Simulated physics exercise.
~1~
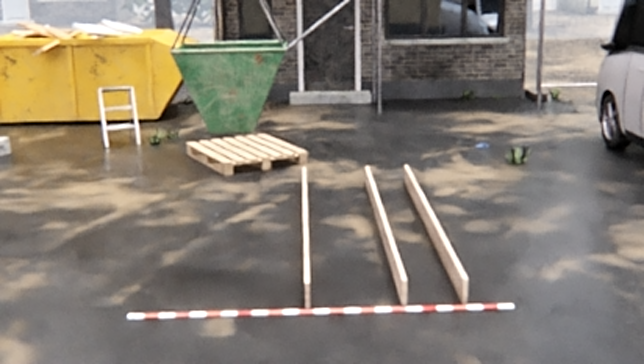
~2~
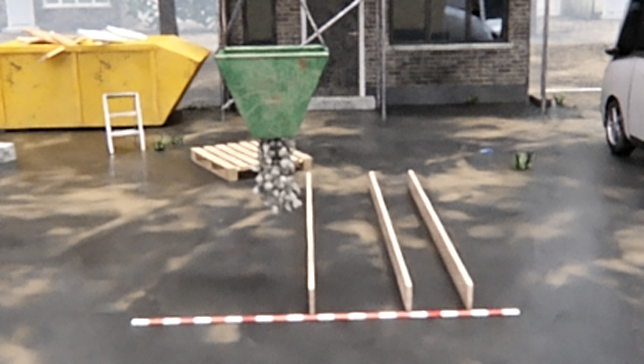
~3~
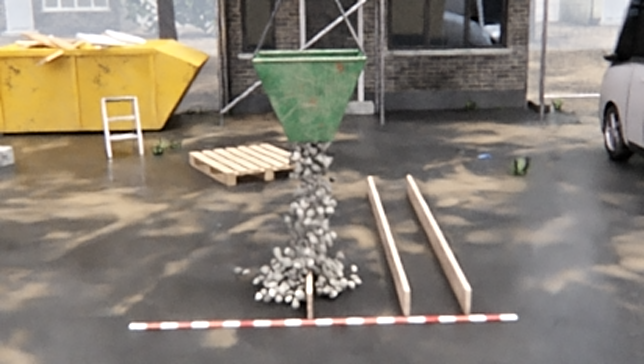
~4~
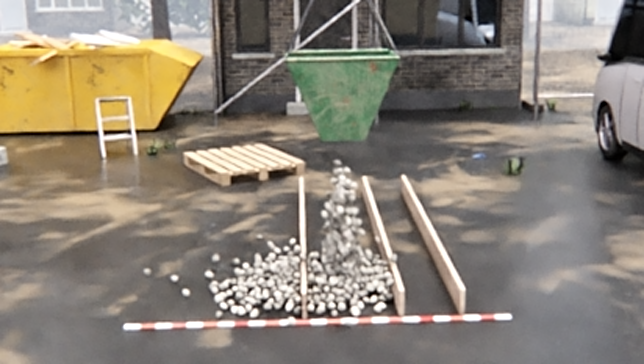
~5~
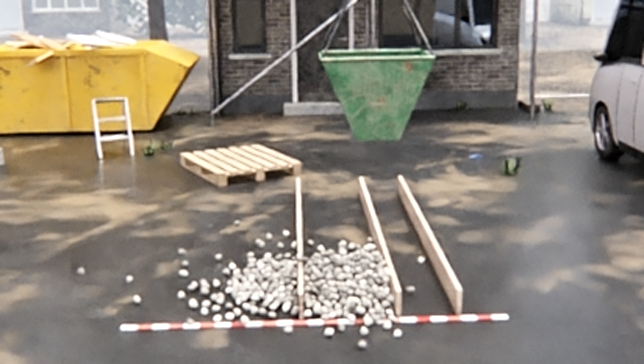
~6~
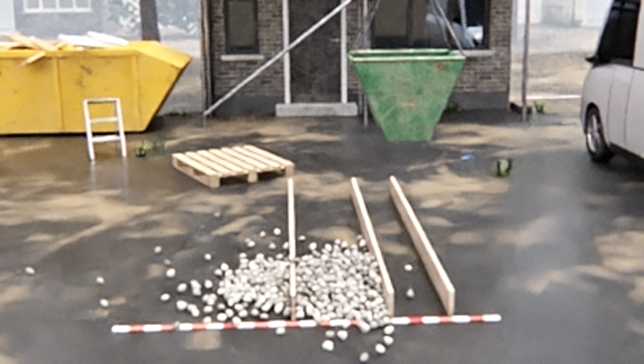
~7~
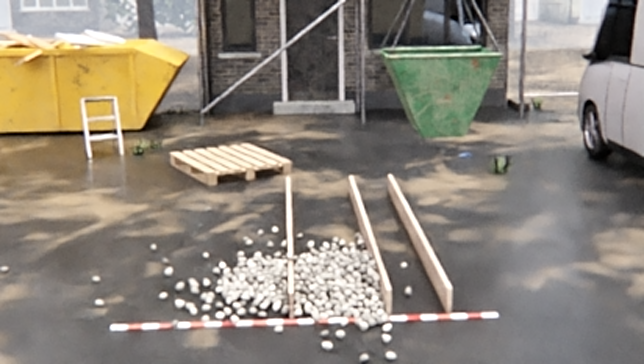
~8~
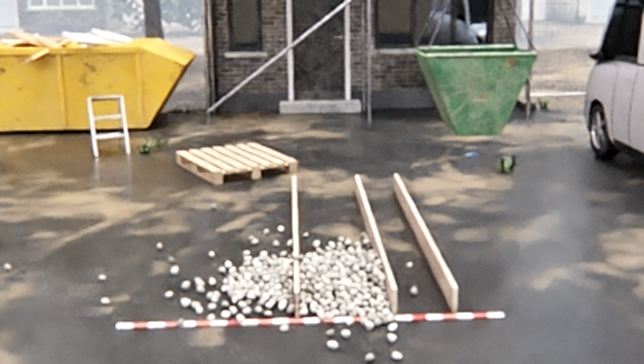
A green hopper hangs over a dark, patchy yard, seen from the side and slightly above by a gently swaying camera. Behind it stand a brick building, a yellow skip on the left and a pale vehicle on the right, with a pallet, three upright planks and a red-and-white staff nearer. The hopper travels right, pouring grey cobbles first around the left plank, then into the left bay. Stones bounce and scatter, some rolling left or past the staff. Emptied, the hopper continues right, leaving most cobbles in the left bay, a smaller share left of it, and the right bay empty.
